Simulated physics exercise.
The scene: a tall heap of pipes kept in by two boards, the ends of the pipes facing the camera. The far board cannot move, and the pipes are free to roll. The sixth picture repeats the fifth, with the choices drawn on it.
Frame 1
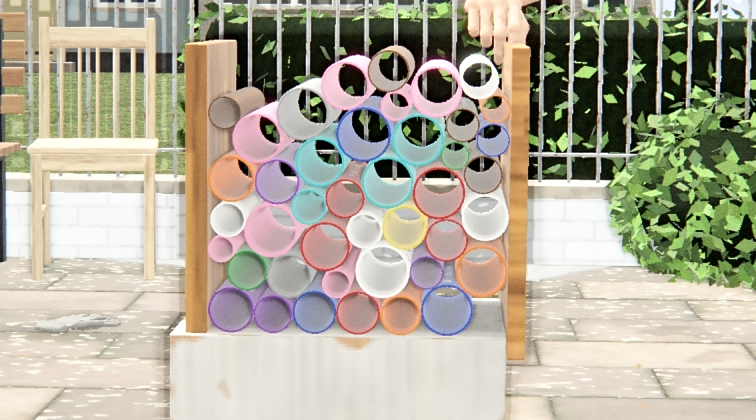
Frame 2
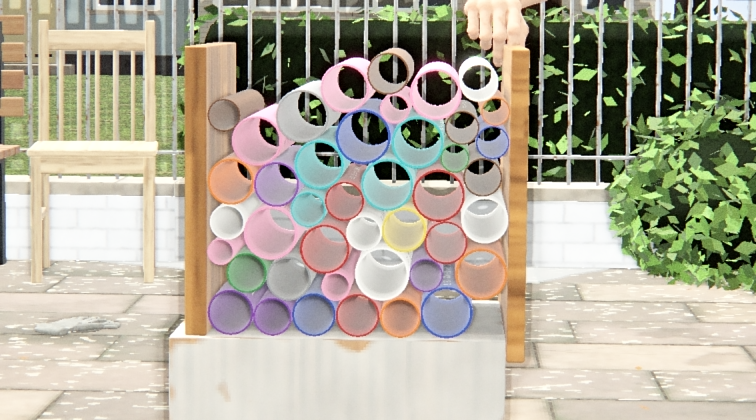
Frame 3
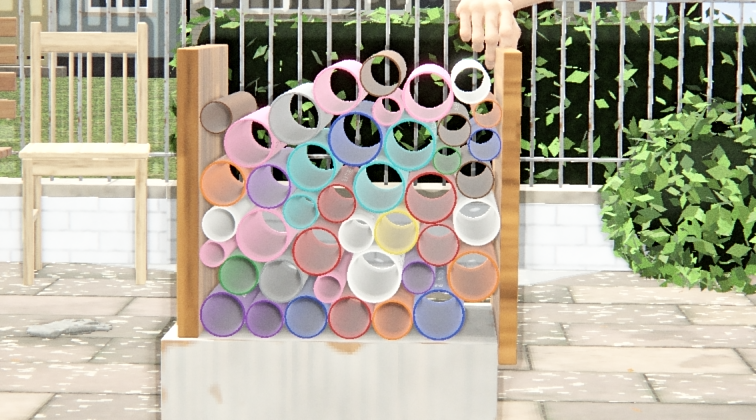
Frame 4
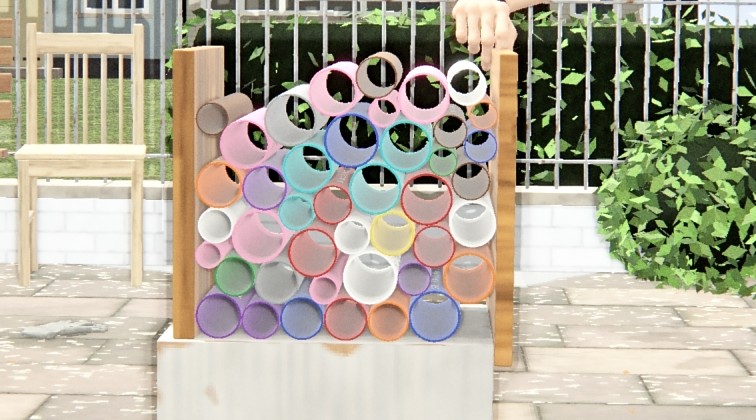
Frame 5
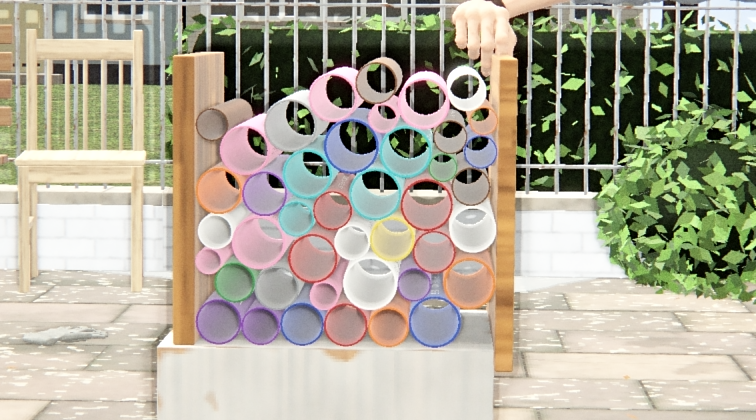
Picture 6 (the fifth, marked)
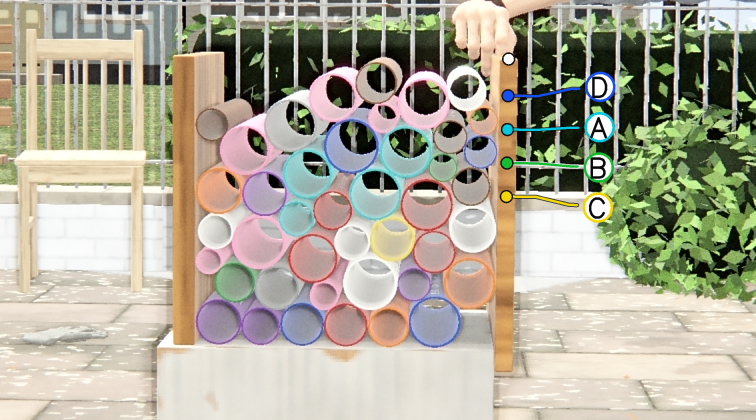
Nothing in the tall heap of colorful pipes between two wooden boards visibly rolled, and a hand stayed near the top right while the whole view shifted slightly, with a chair and bush behind.
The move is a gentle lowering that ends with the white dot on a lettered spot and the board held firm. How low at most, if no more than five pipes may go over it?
The answer is mark C.
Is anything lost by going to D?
No.
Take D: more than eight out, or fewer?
It loses fewer than eight.
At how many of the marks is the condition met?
Four of the four.
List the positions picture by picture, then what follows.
A purple pipe (231, 310); a blue pipe (447, 310); a grey pipe (289, 276), in the first frame.
A grey pipe (289, 279); a white pipe (364, 233), in the second frame.
A turquoise pipe (301, 212); a purple pipe (269, 187), in the third frame.
A turquoise pipe (406, 147); an orange pipe (484, 115), in the fourth frame.
A pink pipe (333, 97); side board (501, 201); a purple pipe (219, 322), in the fifth frame.
On the marked copy, A at (508, 130); B at (507, 163); C at (506, 196); D at (508, 96); the white dot at (509, 59).
Following C. Soon after the start, top of the board (498, 120).
Later, top of the board (497, 193).
In the end, top of the board (497, 196), five out over the board.
As for the rest, A none out over the board; B two out over the board; D none out over the board.
